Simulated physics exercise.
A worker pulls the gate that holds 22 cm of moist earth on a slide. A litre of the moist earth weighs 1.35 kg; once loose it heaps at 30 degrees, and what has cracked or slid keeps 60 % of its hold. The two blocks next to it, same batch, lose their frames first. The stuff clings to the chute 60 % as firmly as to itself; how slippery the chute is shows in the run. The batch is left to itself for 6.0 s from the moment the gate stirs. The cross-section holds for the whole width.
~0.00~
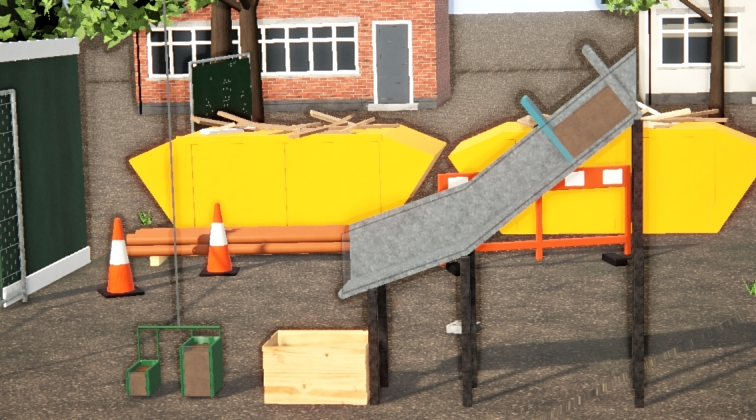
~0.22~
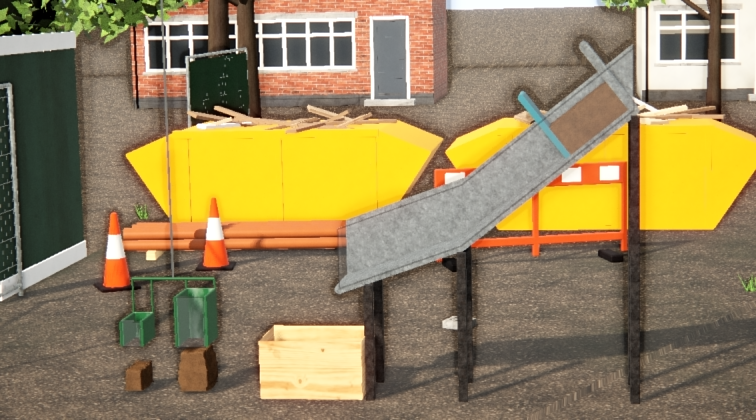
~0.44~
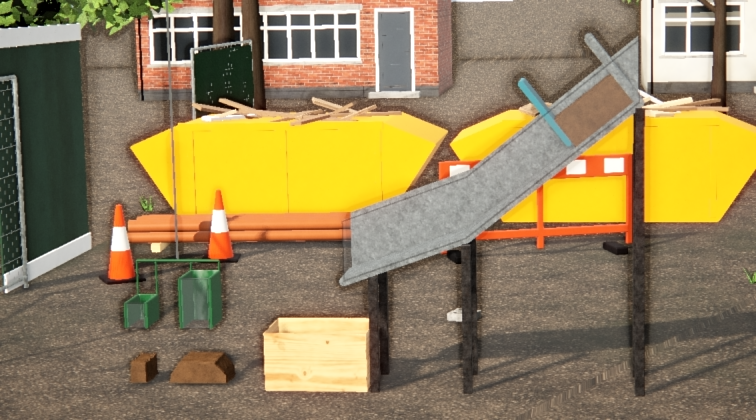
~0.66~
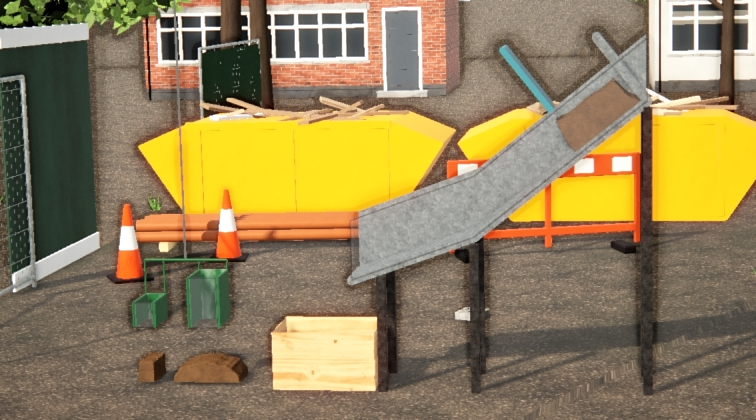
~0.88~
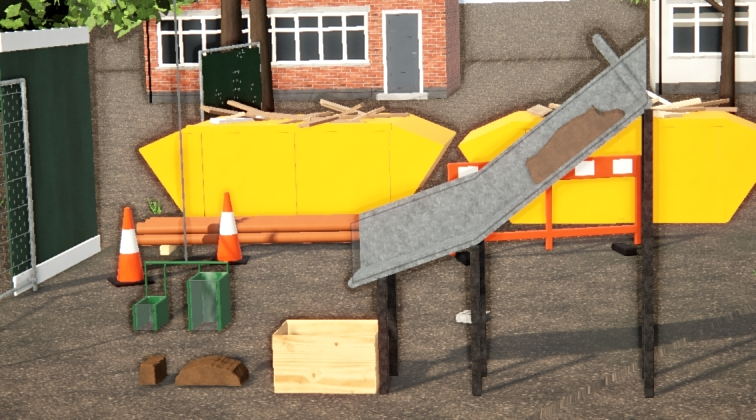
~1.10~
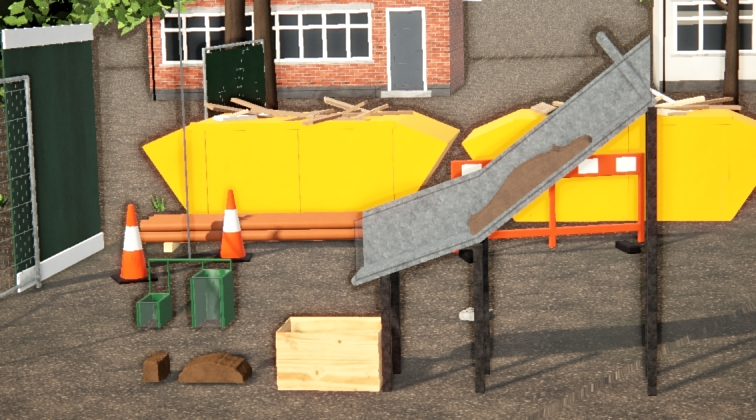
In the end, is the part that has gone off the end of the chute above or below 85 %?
The part that has gone off the end of the chute is above 85 %.
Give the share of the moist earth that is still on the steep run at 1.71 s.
Near 0 %.
After 1.71 s, none is on the steep run, 59 % on the flatter one and 41 % past the end.
After 2.43 s, none is on the steep run, none on the flatter one and 100 % past the end.
After 3.16 s, none is on the steep run, none on the flatter one and 100 % past the end.
After 3.88 s, none is on the steep run, none on the flatter one and 100 % past the end.
After 6.37 s, at the end, none is on the steep run, none on the flatter one and 100 % past the end.
